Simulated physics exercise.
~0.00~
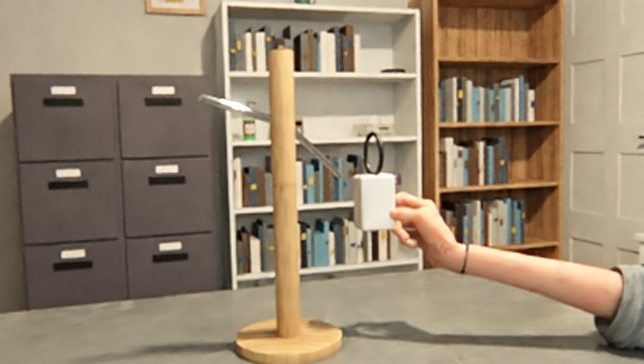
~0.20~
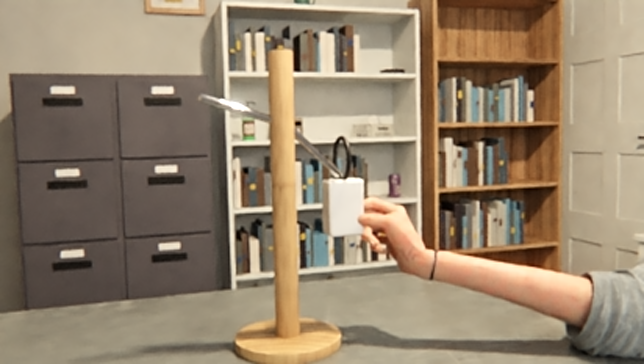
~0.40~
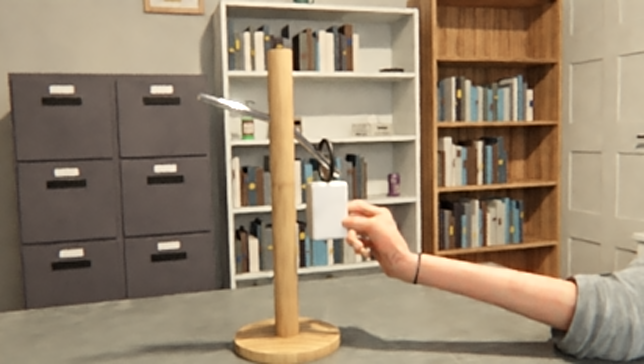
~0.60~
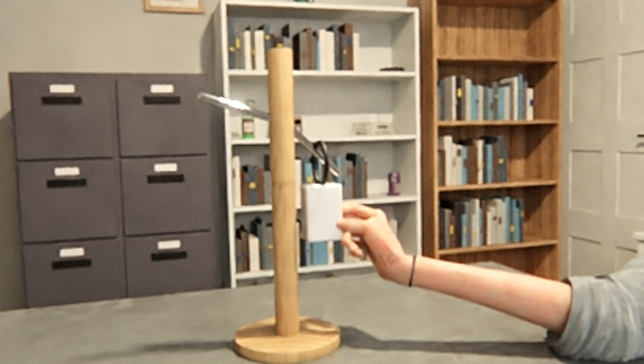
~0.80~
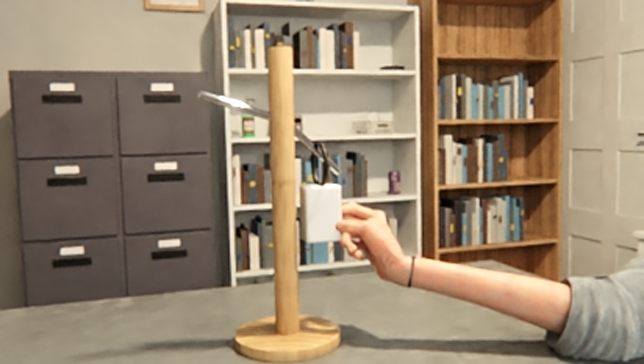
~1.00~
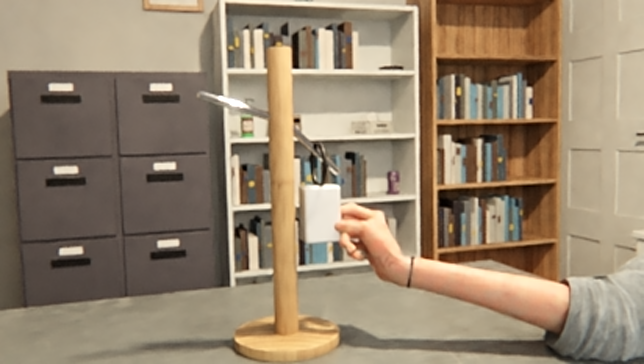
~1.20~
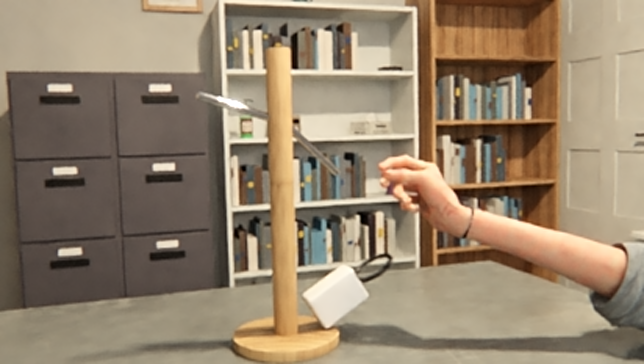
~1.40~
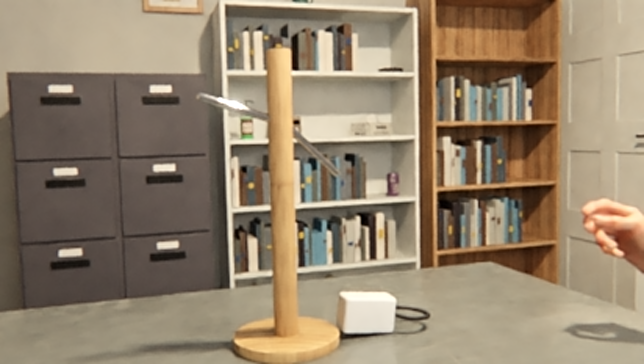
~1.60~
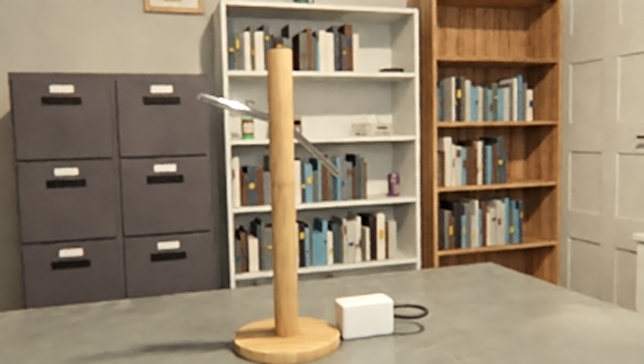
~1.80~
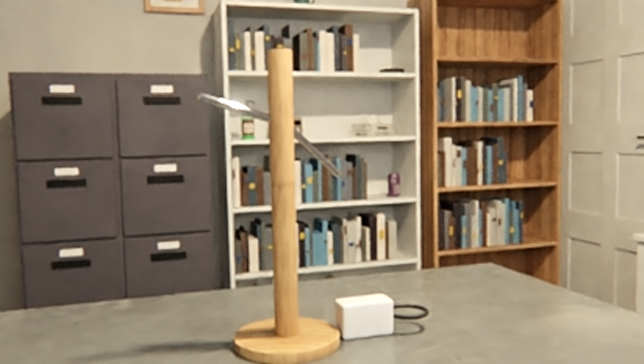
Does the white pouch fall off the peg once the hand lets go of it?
Yes, the white pouch drops to the table and comes to rest on its side next to the base of the stand.
